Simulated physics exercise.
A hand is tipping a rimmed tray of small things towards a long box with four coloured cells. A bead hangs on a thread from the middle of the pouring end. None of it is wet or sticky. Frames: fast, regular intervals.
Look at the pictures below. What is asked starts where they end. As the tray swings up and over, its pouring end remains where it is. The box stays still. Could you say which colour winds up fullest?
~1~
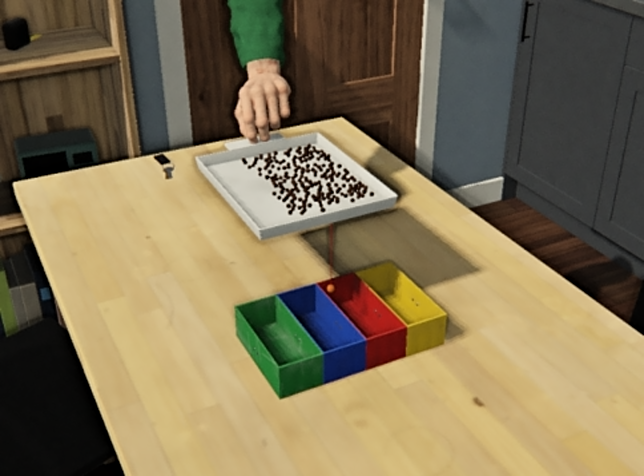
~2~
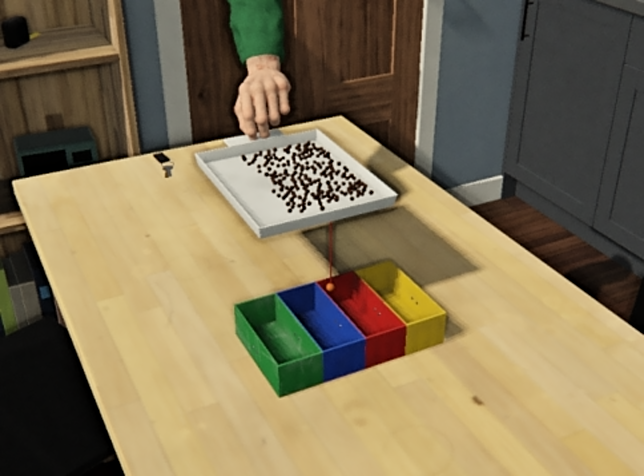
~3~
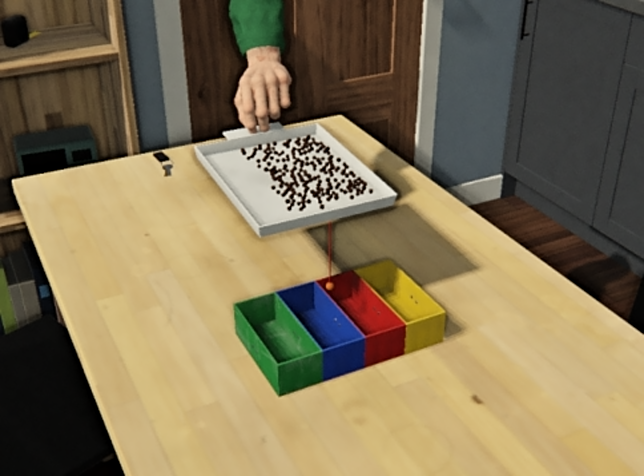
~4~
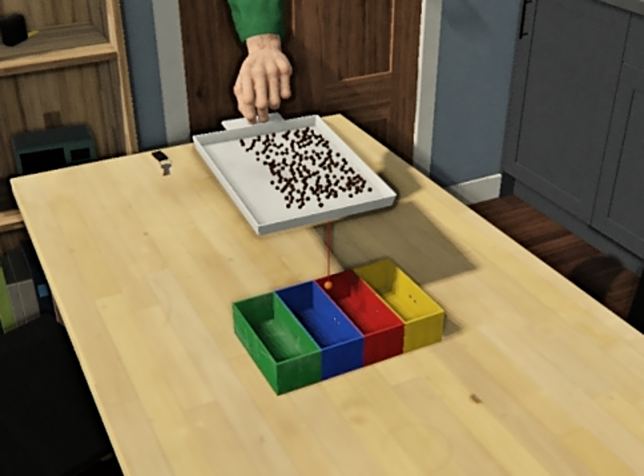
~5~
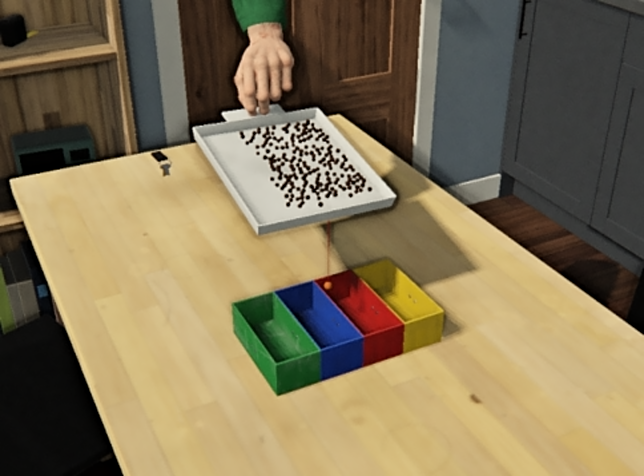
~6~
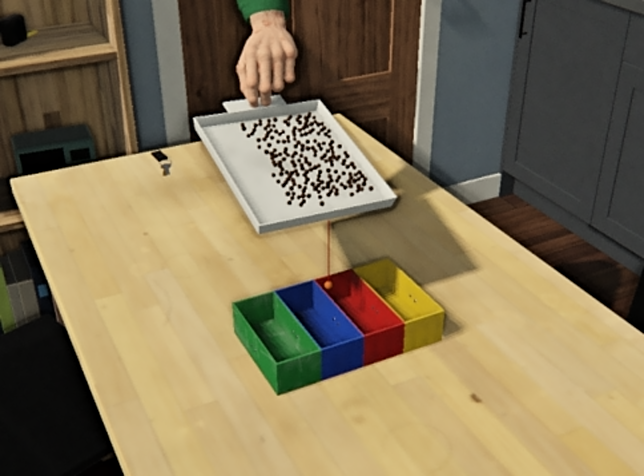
The yellow cell winds up fullest.
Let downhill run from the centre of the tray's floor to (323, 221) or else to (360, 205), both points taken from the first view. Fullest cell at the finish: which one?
Red, then the yellow one.
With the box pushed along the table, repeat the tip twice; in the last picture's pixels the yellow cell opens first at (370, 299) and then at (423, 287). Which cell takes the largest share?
The first time the cell in yellow comes out on top, the second time the cell in red.
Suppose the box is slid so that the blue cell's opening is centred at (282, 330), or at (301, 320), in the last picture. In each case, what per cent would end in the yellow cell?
40, then 60 %.
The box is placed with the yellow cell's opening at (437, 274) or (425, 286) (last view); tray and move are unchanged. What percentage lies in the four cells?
First about 100, then 100 per cent.
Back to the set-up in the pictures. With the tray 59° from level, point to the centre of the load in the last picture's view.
The load is centred around (359, 195).
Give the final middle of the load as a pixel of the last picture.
(391, 327).
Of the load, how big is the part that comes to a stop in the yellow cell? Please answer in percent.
About 50 per cent.
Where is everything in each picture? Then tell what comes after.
Corners of the pouring end at (261, 228) and (394, 195), level; middle of the load at (306, 178), allspice berries; bead on its thread at (331, 289); green cell at (301, 373); blue cell at (345, 359); red cell at (386, 345); yellow cell at (426, 332), in the first picture.
Corners of the pouring end at (260, 227) and (394, 194), level; middle of the load at (306, 176), in the second picture.
Corners of the pouring end at (260, 225) and (394, 194), tipped barely, lowest at the right corner; middle of the load at (305, 172), in the third picture.
Corners of the pouring end at (259, 224) and (393, 194), tipped a little, lowest at the right corner; middle of the load at (304, 167), in the fourth picture.
Corners of the pouring end at (259, 224) and (393, 195), tipped a little, lowest at the right corner; middle of the load at (304, 163), in the fifth picture.
Corners of the pouring end at (260, 224) and (394, 196), tipped a little, lowest at the right corner; middle of the load at (306, 158); green cell at (299, 370); blue cell at (342, 355); red cell at (384, 342); yellow cell at (424, 329), in the sixth picture.
Soon, tray tipped steeply; nearly all on the tray; a stray few in the yellow cell; a stray few in the red cell; a stray few falling or outside the box.
A while on, tray tipped right over; nearly all on the tray; a stray few in the yellow cell; a stray few in the red cell; a stray few falling or outside the box.
Towards the end, tray tipped past a quarter turn; about half in the yellow cell; about a third in the red cell; a small part in the blue cell; a stray few in the green cell; a stray few falling or outside the box.
Finally, tray tipped past a quarter turn; about half in the yellow cell; about a third in the red cell; a small part in the blue cell; a stray few in the green cell; a stray few outside the box.
